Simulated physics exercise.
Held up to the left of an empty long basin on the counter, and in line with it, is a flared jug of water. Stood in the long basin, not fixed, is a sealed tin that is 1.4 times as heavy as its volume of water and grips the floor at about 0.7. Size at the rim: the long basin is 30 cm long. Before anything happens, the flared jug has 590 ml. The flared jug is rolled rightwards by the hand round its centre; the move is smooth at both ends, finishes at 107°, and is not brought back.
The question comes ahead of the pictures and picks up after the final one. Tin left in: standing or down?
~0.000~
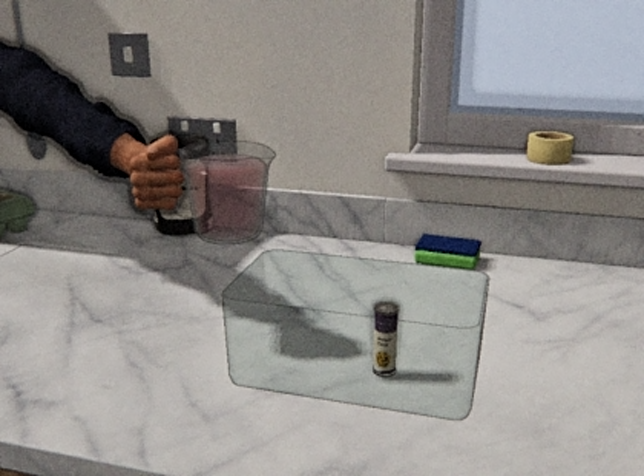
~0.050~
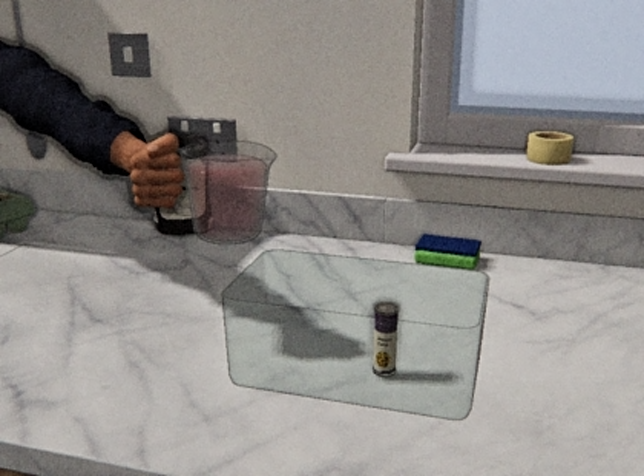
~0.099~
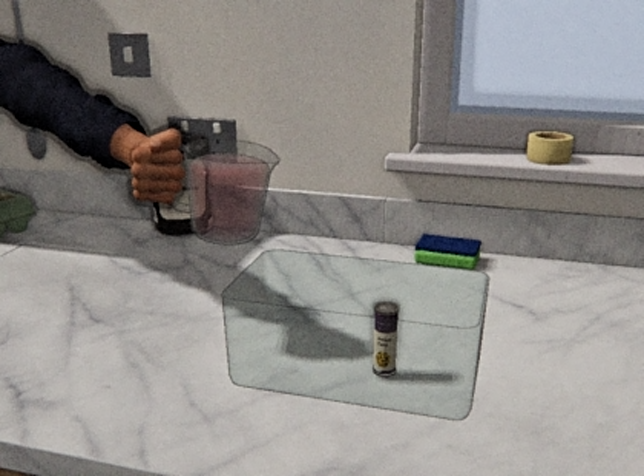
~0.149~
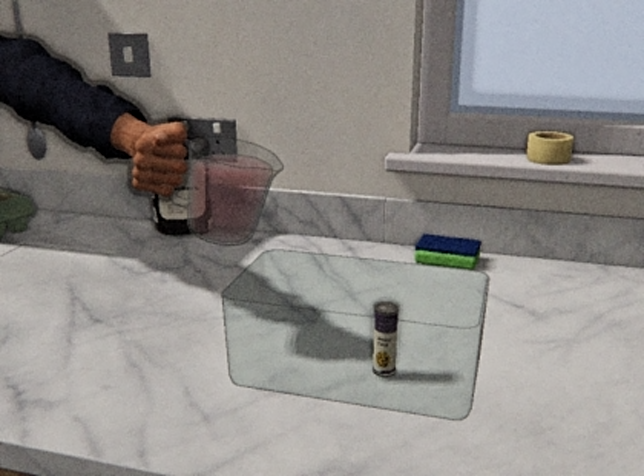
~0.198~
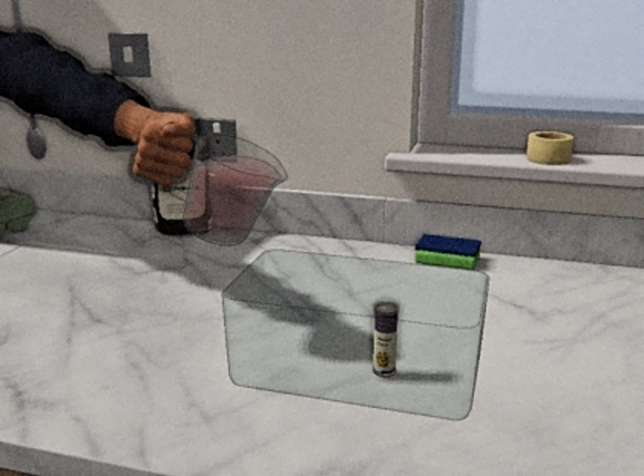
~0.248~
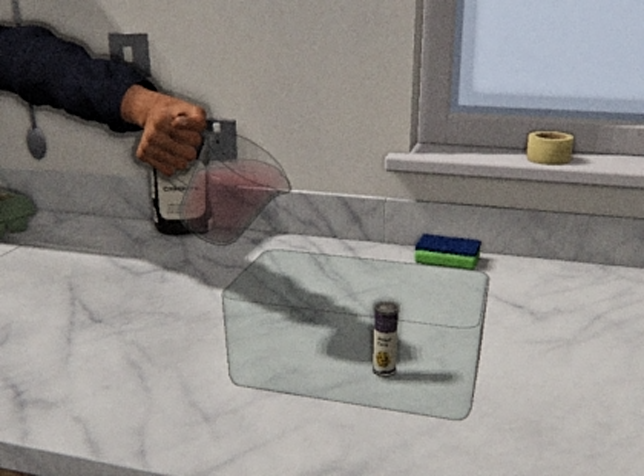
It's still up.
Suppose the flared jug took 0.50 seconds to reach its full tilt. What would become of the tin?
Result: Tin still standing.
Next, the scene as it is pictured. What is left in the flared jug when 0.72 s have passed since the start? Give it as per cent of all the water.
Close to 7 in a hundred.
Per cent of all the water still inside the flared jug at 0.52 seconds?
Close to 48 in a hundred.
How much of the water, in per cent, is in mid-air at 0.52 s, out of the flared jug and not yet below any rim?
About 22 per cent.
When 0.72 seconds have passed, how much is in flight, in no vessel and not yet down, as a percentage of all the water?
Something like 6 per cent is in the air then.
After 0.52 s the tilt is 96° and 48 per cent is still to pour; the tin stands where it began.
After 0.72 s the tilt is 107° and 7 per cent is still to pour; the tin stands where it began.
After 0.93 s the tilt is 107° and 0 per cent is still to pour; the tin stands where it began.
After 1.16 s the tilt is 107° and 0 per cent is still to pour; the tin stands where it began.
In the end the tin stands where it began.
